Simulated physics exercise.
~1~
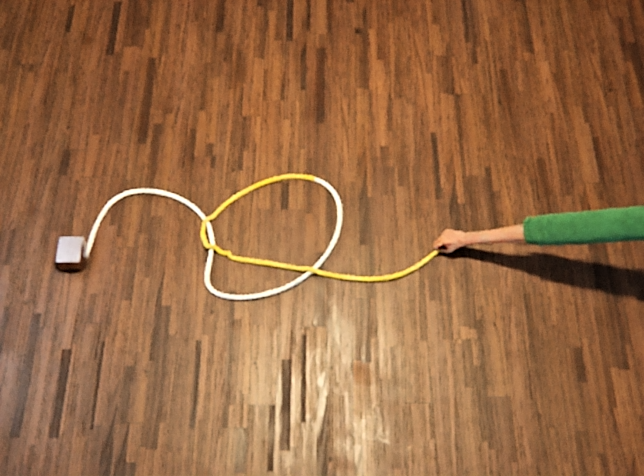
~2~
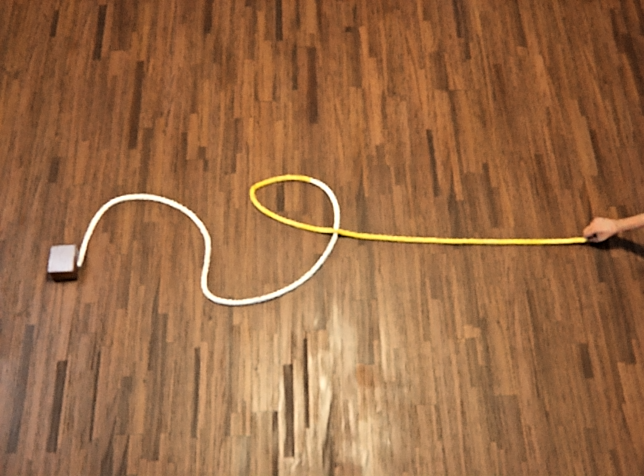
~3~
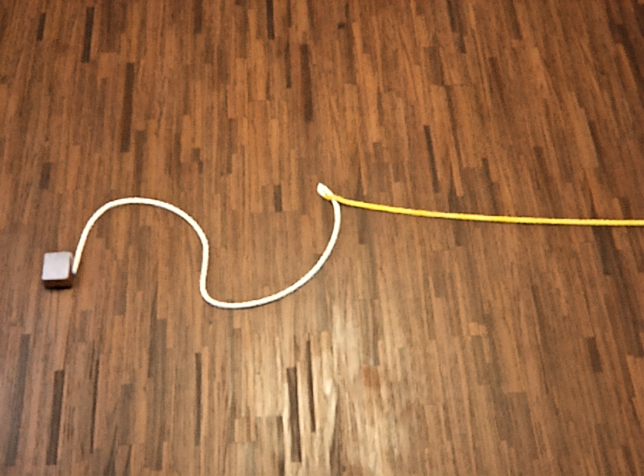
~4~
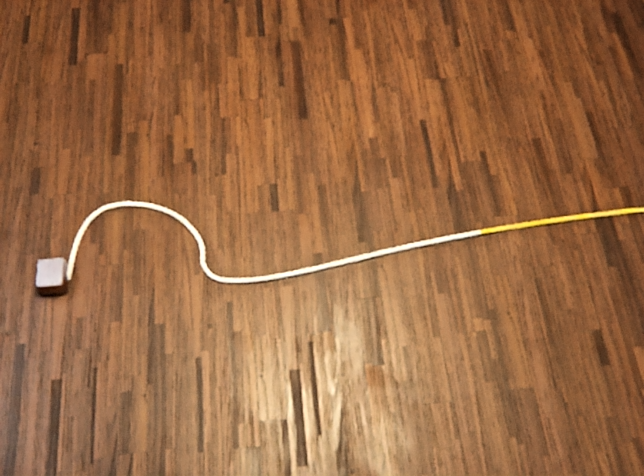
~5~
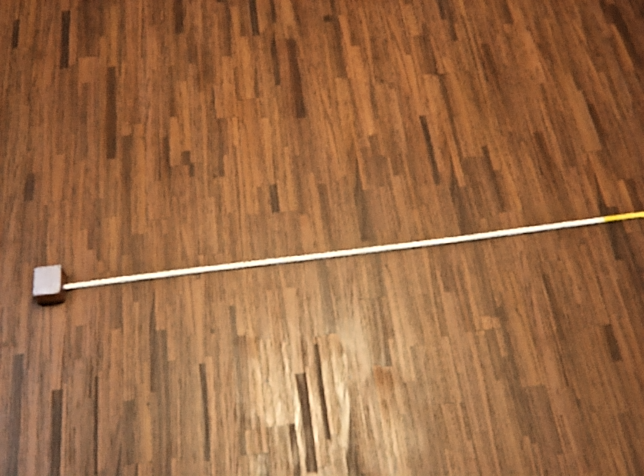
A looped rope, white on the left and yellow on the right, lay on a wooden floor, fixed to a small block, until a green-sleeved arm drew its yellow end rightward out of view; the loops slipped open and it ended straight, without a knot.
